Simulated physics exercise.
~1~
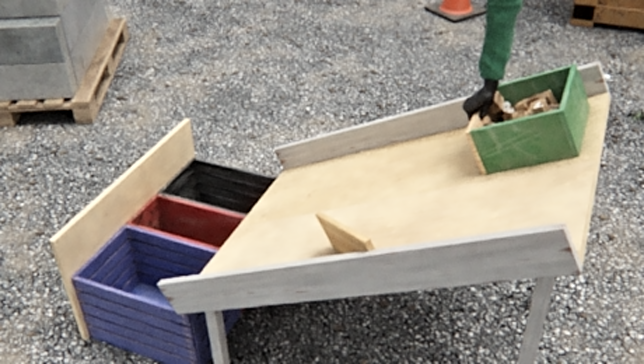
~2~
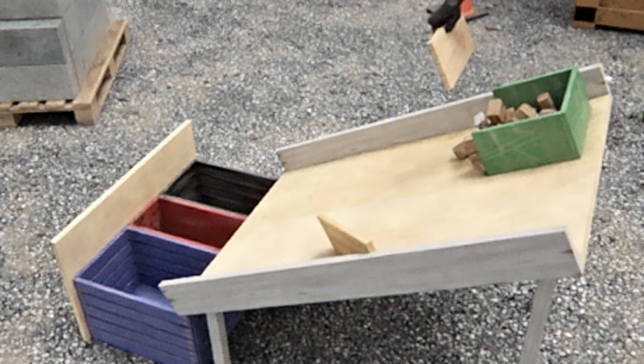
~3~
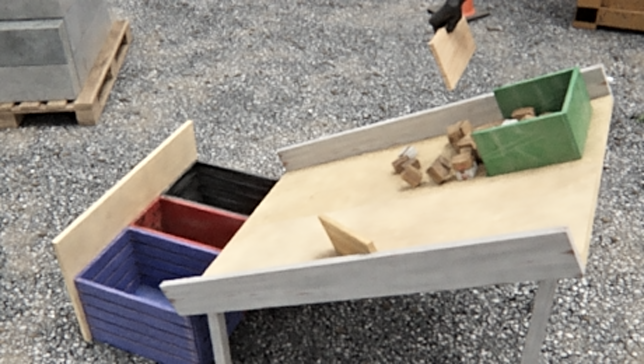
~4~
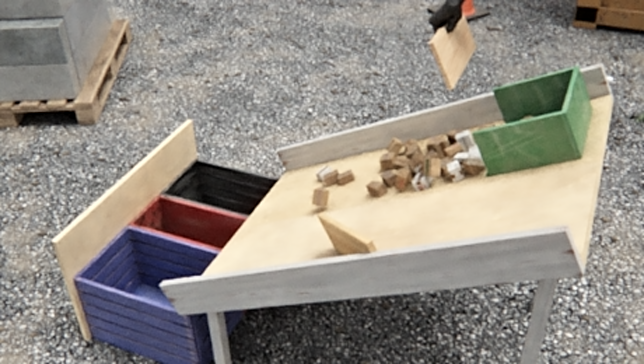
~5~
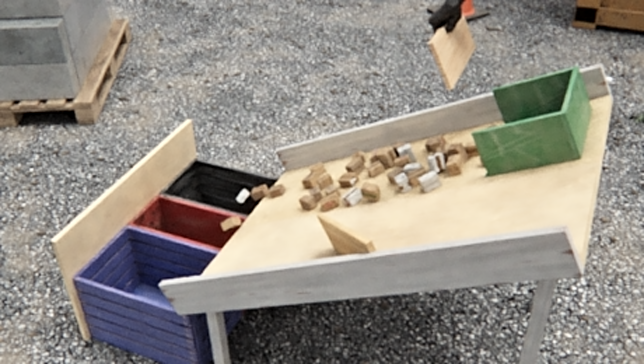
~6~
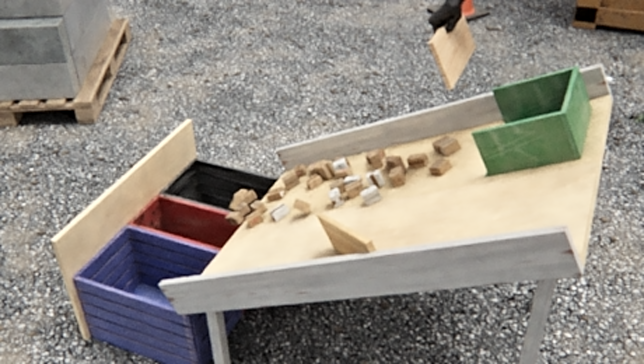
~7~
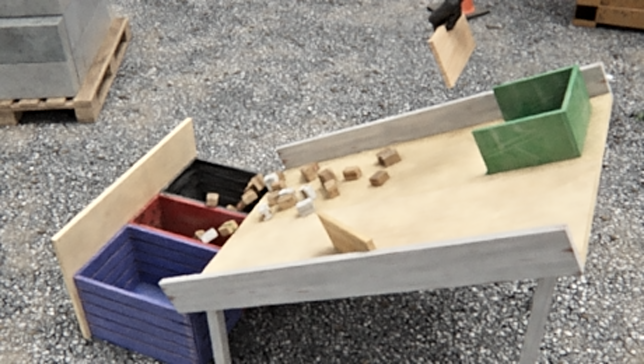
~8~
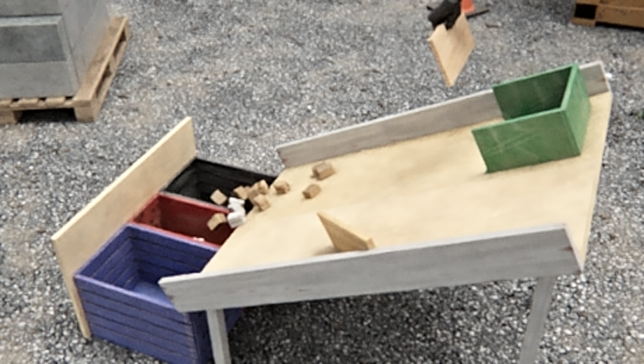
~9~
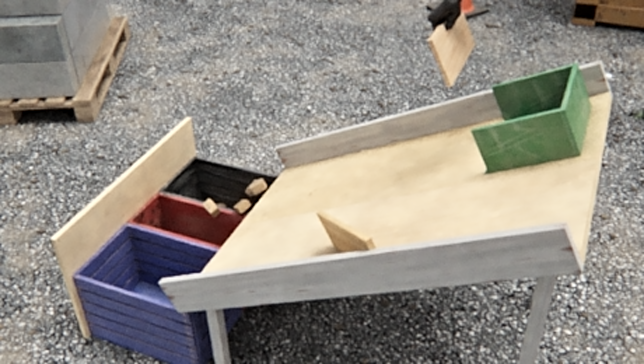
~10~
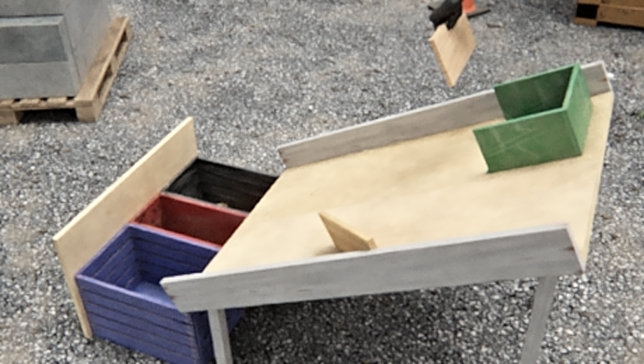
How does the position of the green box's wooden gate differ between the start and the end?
At the start the gate stands across the open side of the green box, holding the blocks in. At the end it hangs from the gloved hand, up and clear of the box, beyond the far rail of the table.
